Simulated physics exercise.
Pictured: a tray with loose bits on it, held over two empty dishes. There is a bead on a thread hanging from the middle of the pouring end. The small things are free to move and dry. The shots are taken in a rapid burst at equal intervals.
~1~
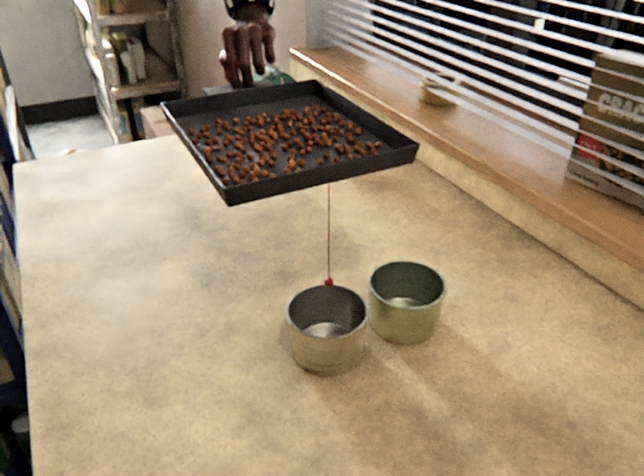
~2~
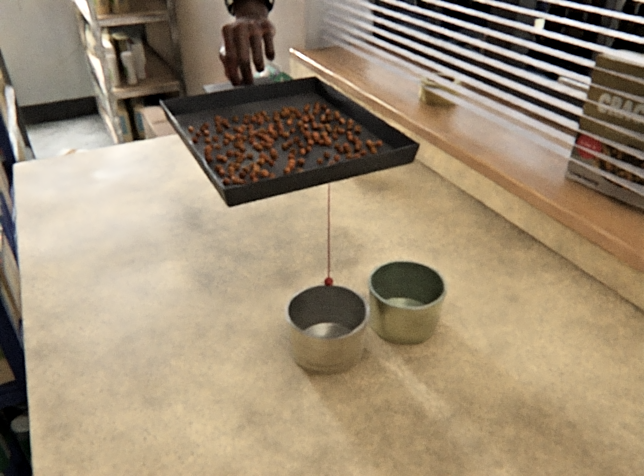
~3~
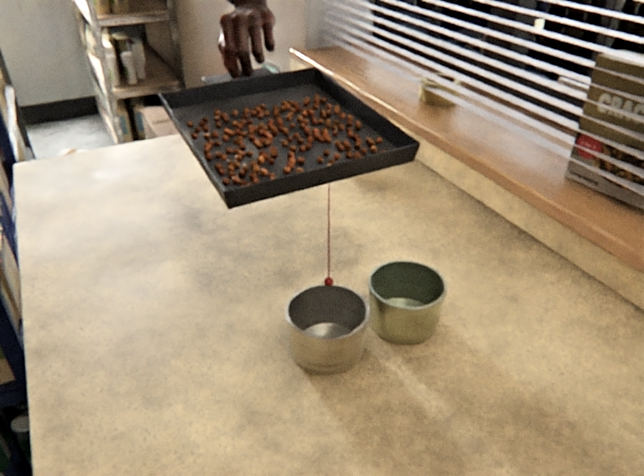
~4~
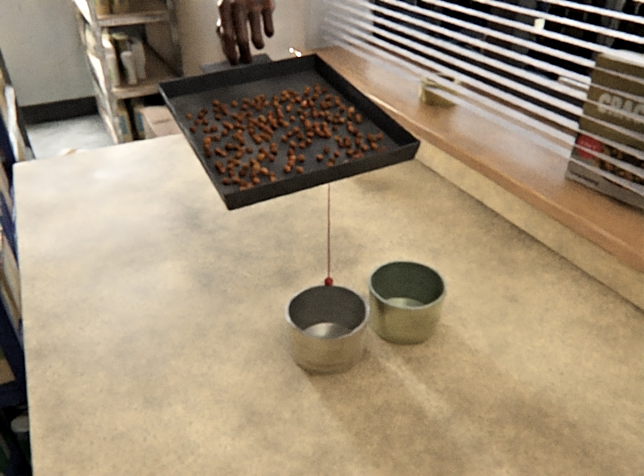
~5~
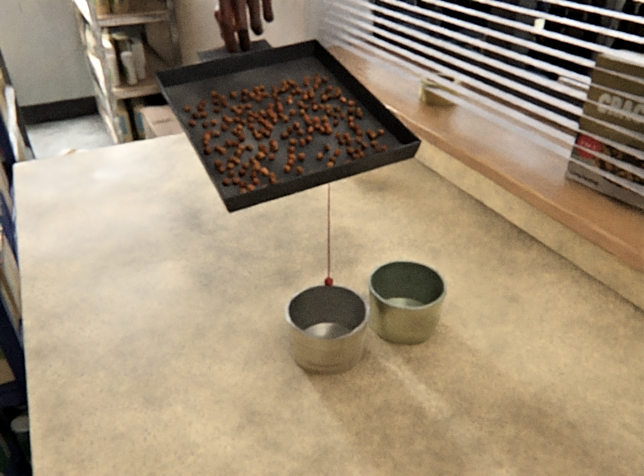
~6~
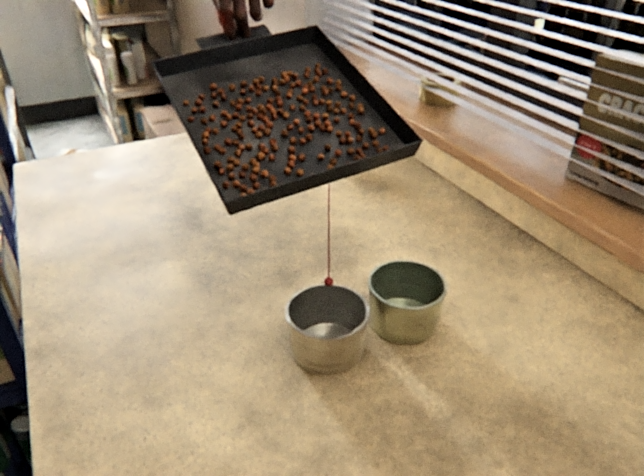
A hand raising the far side of a dark tray of small brown cereal balls, steadily tilting it above two empty metal dishes.
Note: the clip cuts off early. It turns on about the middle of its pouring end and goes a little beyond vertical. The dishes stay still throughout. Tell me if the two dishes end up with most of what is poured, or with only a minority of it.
Only a minority.
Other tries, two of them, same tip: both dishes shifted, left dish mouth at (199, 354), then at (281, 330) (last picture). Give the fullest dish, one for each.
The first time it's the right member, the second time the left member.
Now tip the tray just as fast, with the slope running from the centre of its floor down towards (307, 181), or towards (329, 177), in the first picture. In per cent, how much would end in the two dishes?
20 % and 50 %, roughly.
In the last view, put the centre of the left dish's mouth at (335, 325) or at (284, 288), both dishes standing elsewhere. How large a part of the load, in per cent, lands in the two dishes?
It comes to near 20 per cent the first time and near 0 per cent the second time.
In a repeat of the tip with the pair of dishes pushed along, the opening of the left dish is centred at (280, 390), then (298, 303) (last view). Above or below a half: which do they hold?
Short of half, then Short of half.
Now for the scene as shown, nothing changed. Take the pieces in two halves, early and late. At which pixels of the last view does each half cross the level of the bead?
Around (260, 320), followed by around (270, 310).
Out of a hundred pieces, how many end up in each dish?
The left dish keeps near 20 in a hundred, the right dish near 0 in a hundred.
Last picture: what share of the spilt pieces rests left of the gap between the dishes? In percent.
Roughly 90 in a hundred.
Soon after the last picture, tray tipped steeply; nearly all on the tray; a stray few in the air.
A little later, tray tipped past a quarter turn; about half on the tray; a stray few in the left dish; a small part outside both; about a third in the air.
Later still, tray tipped past a quarter turn; about a quarter in the left dish; most outside both.
At rest, tray tipped past a quarter turn; about a quarter in the left dish; none in the right dish; most outside both.
